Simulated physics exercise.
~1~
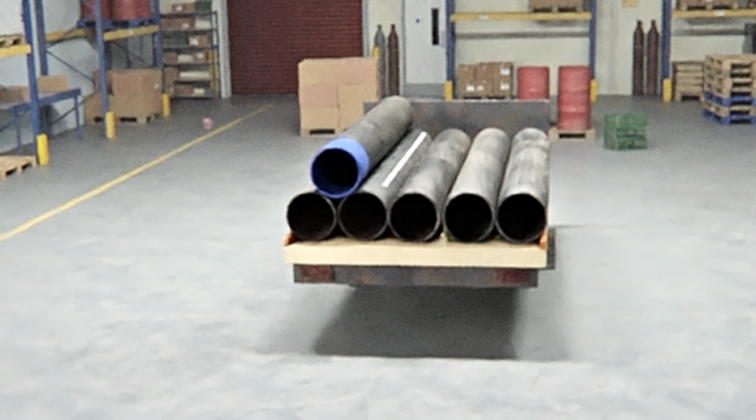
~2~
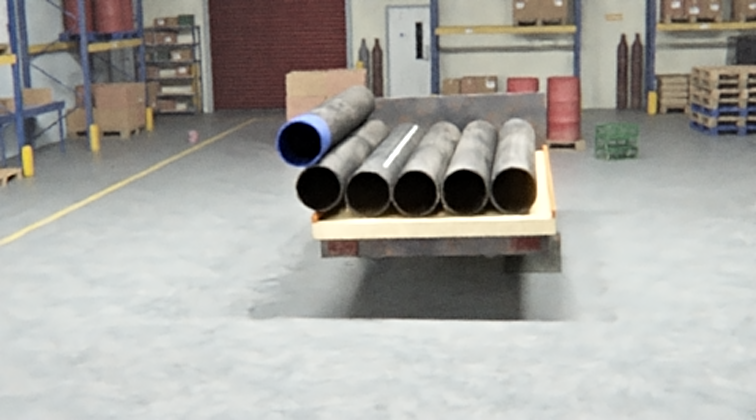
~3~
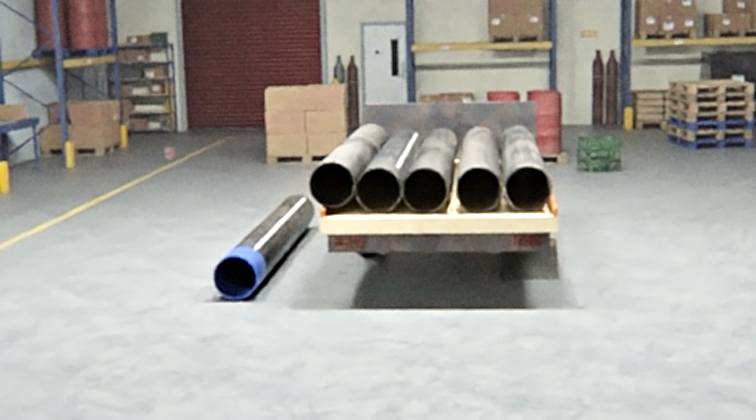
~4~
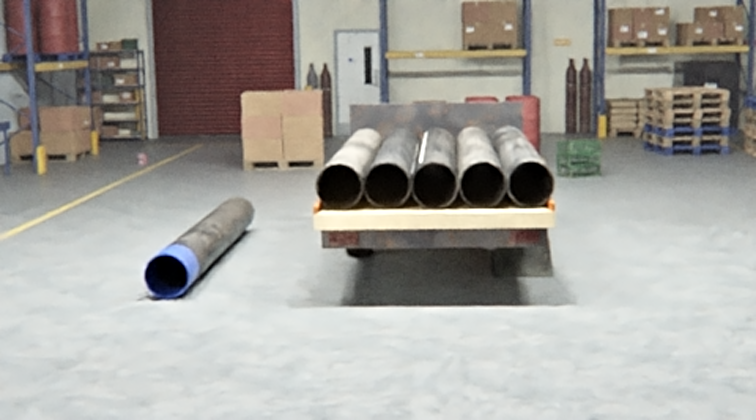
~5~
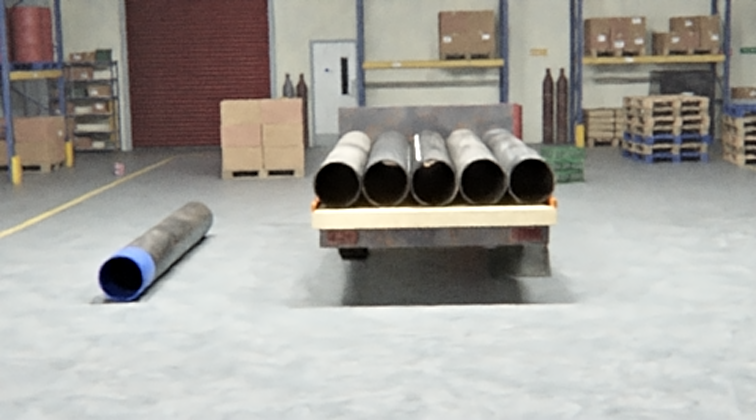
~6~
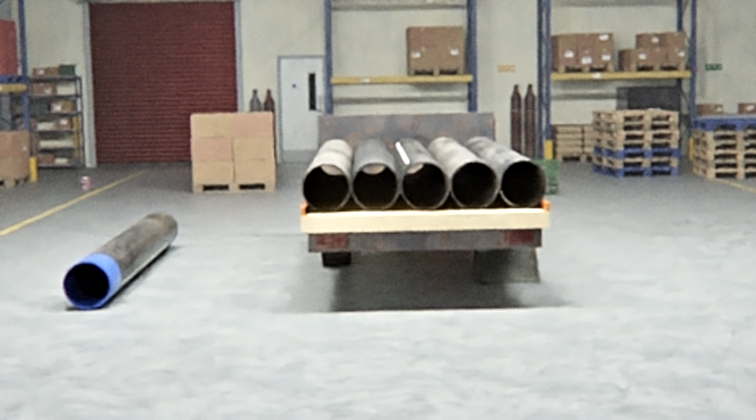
Flatbed carrying steel pipes in a warehouse, the blue-ended one dropping off the left side and ending on the floor.
